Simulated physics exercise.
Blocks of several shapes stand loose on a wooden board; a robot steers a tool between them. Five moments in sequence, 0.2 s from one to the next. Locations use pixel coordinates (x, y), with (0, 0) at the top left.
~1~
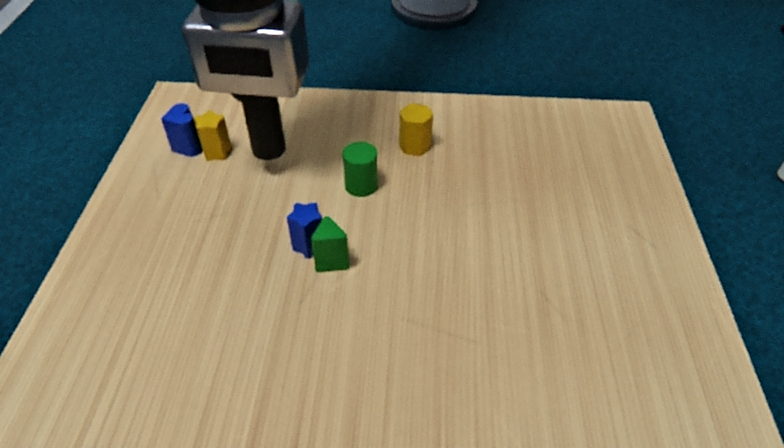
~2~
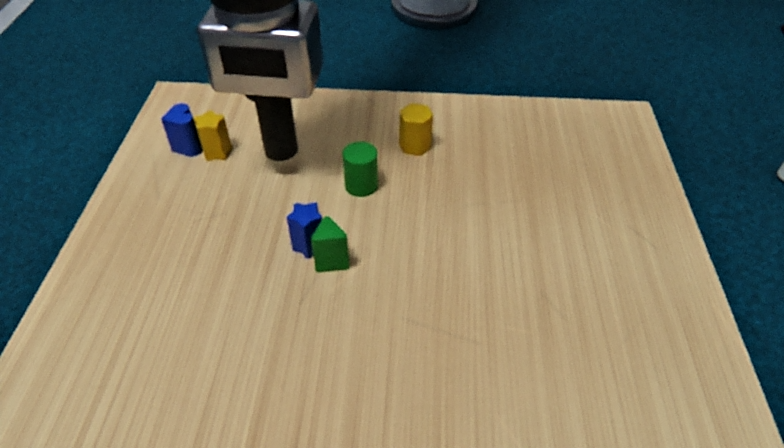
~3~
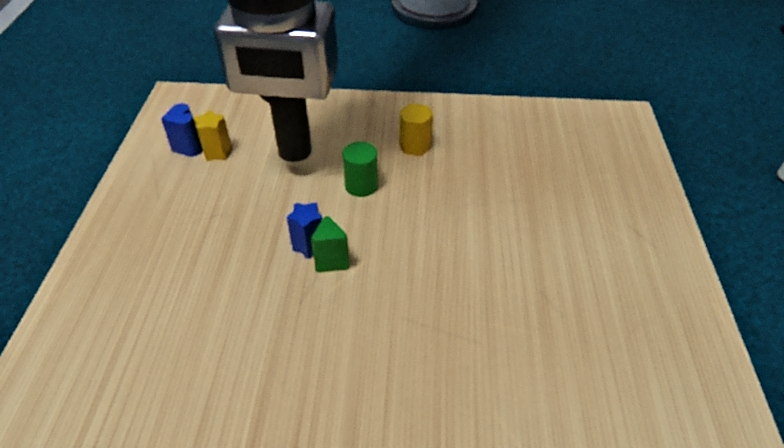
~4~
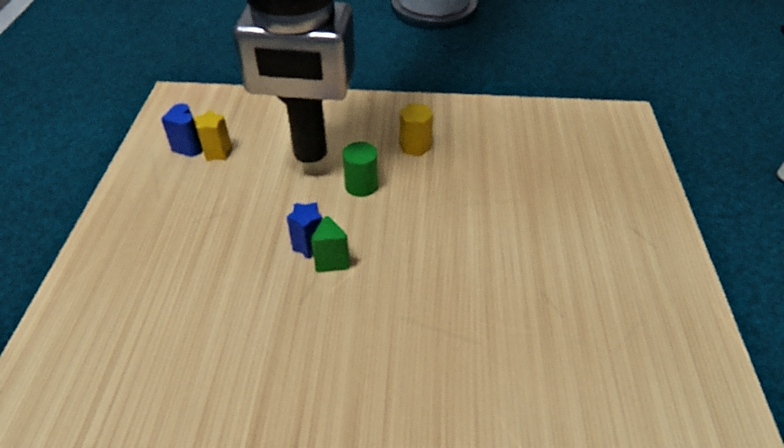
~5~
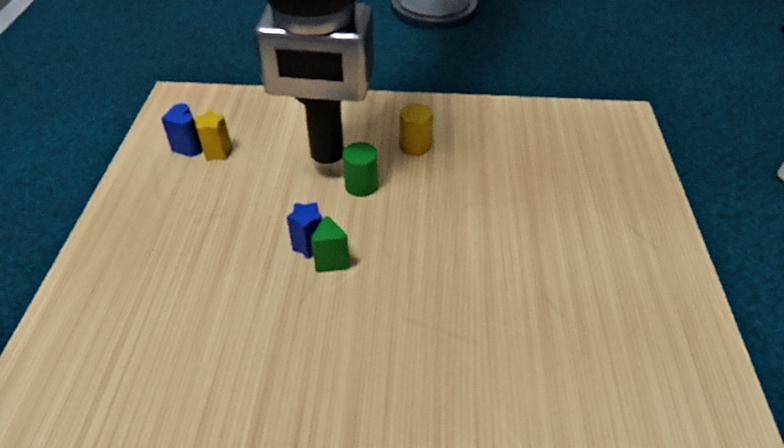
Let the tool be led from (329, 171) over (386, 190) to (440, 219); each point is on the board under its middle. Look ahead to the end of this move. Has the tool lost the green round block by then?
No, I don't think so.
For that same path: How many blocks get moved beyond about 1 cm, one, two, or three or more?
One gets moved.
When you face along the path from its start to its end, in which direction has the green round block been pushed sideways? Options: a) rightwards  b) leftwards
(a)
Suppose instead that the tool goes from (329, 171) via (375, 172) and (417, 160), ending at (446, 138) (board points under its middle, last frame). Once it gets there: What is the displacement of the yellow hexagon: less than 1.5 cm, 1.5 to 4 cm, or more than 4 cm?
It moves more than 4 cm.
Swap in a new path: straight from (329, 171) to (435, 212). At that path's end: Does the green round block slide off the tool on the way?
In short: No.
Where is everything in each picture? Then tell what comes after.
In the first picture, tool tip (269, 150); block tops, green round block (360, 152); yellow hexagon (417, 113).
In the second picture, tool (281, 151); blocks unchanged.
In the third picture, tool (295, 152); blocks unchanged.
In the fourth picture, tool (310, 153); blocks unchanged.
In the fifth picture, tool (327, 154); green round block (360, 152); yellow hexagon (417, 113).
On the path given first. One third of the way, tool (367, 166); green round block (392, 166).
Two thirds of the way, tool (405, 181); green round block (427, 187).
At the end, tool (442, 201); green round block (454, 212); yellow hexagon in place.
